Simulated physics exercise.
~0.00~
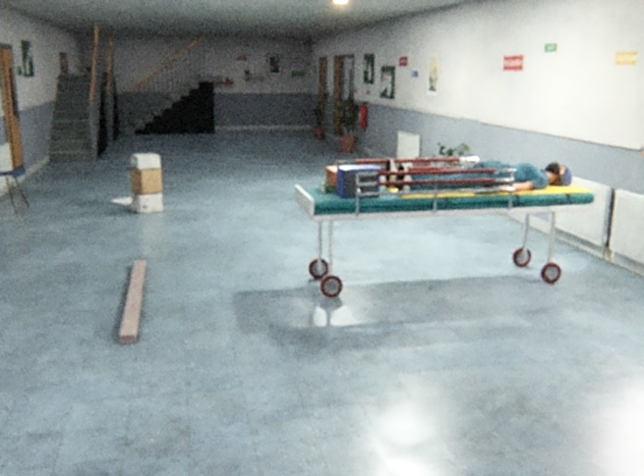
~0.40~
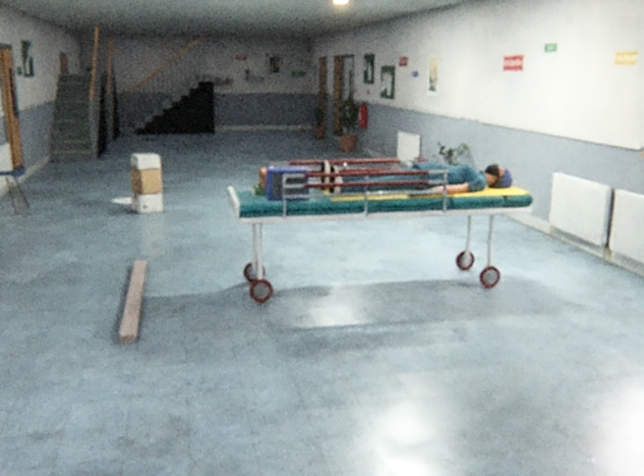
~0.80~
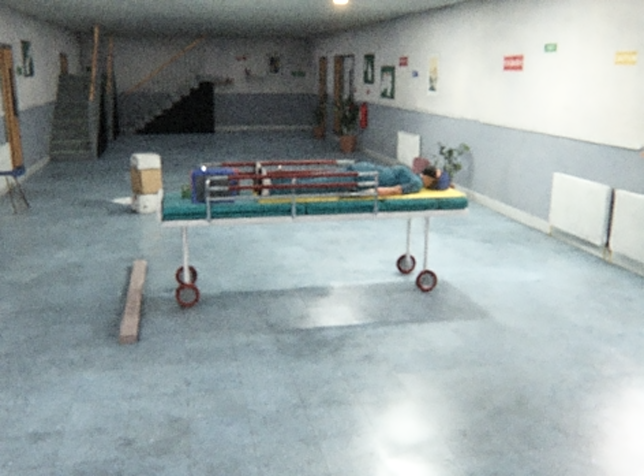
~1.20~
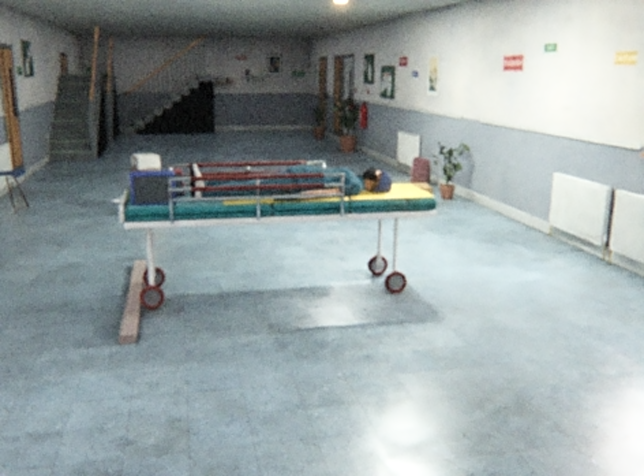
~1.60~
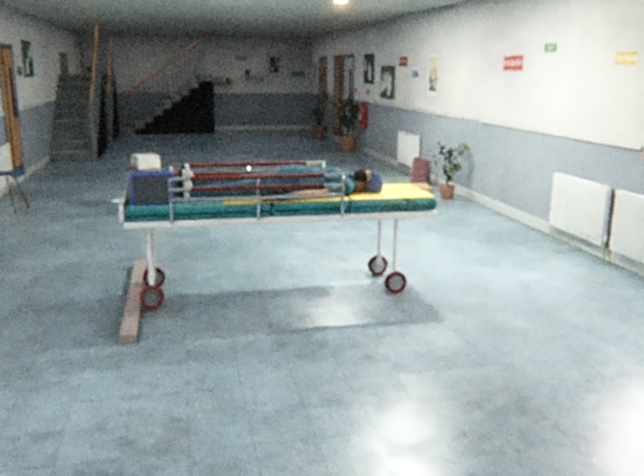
In the video, a wheeled stretcher carrying a lying person and several items rolls left across a hall floor until its front wheels meet a low sill and it stops, level, with the person shifting slightly left and the blue monitor still aboard.
